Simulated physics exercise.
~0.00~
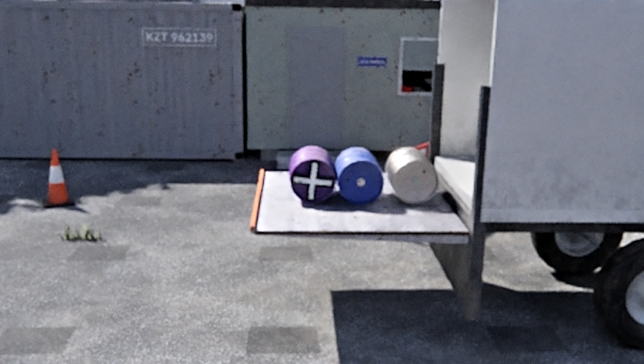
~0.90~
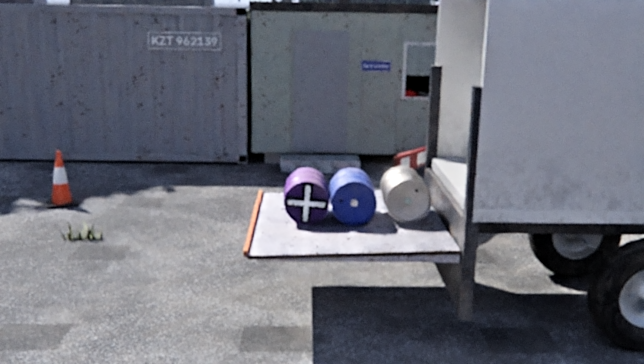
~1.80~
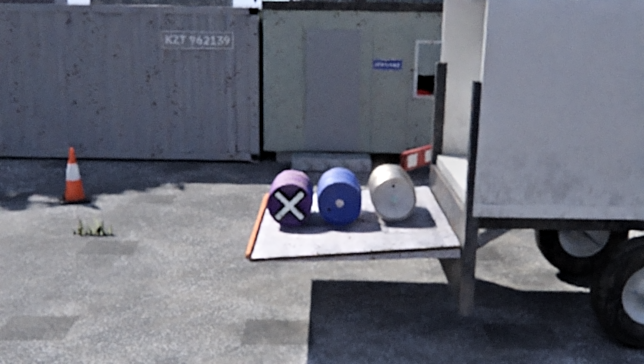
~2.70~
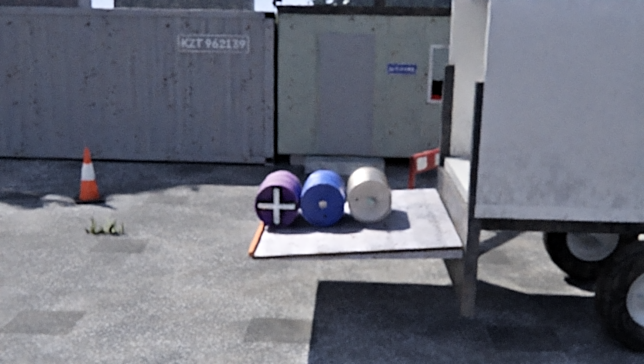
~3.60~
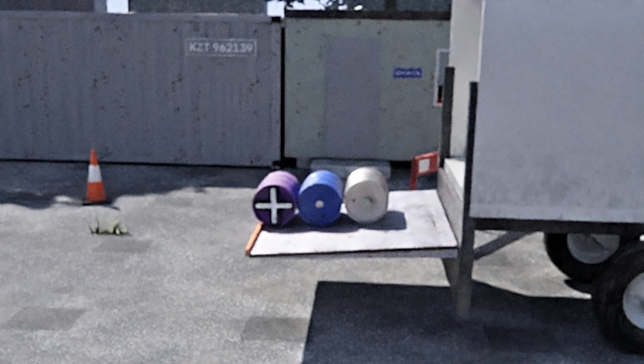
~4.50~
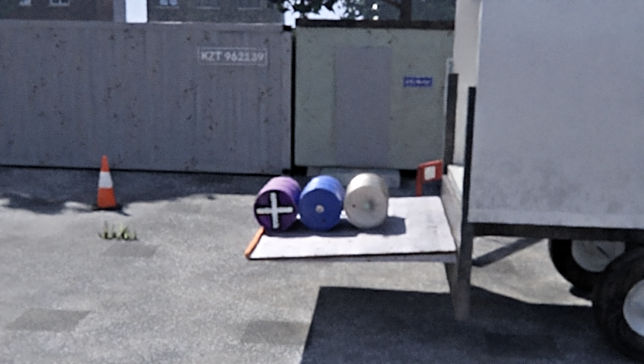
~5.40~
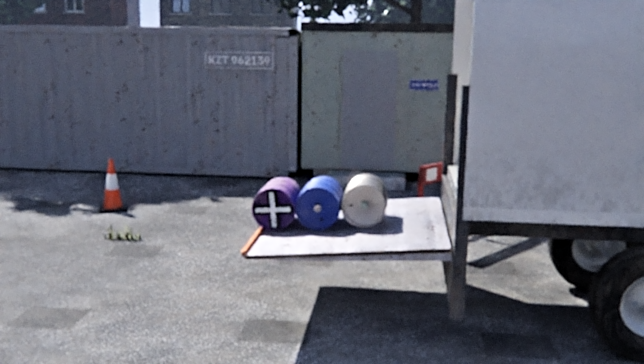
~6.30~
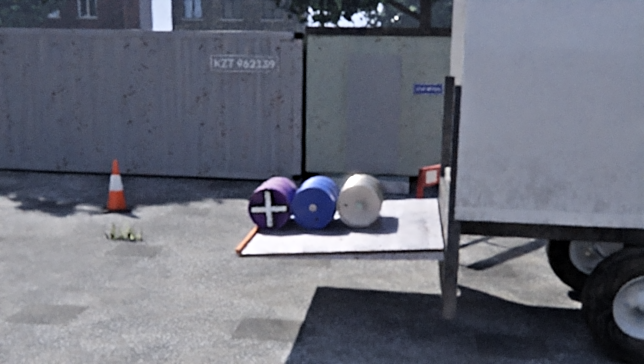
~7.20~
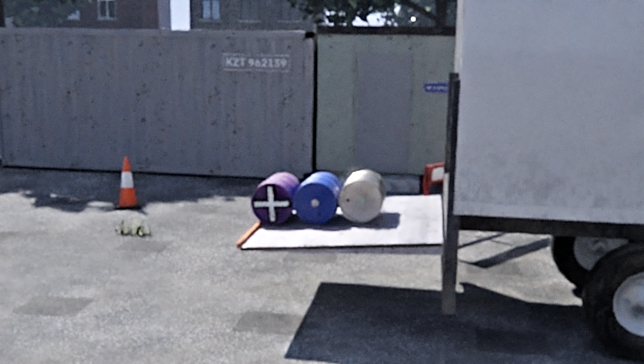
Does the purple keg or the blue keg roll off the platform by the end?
No, neither one rolls off. The purple keg comes to rest by the orange stop, and the blue keg stays beside it on the platform.
A platform on the back of a lorry drops a little and tips down to the left, and the purple, blue and cream kegs on it roll left towards the orange stop. They settle side by side near that edge, all three still on the platform.
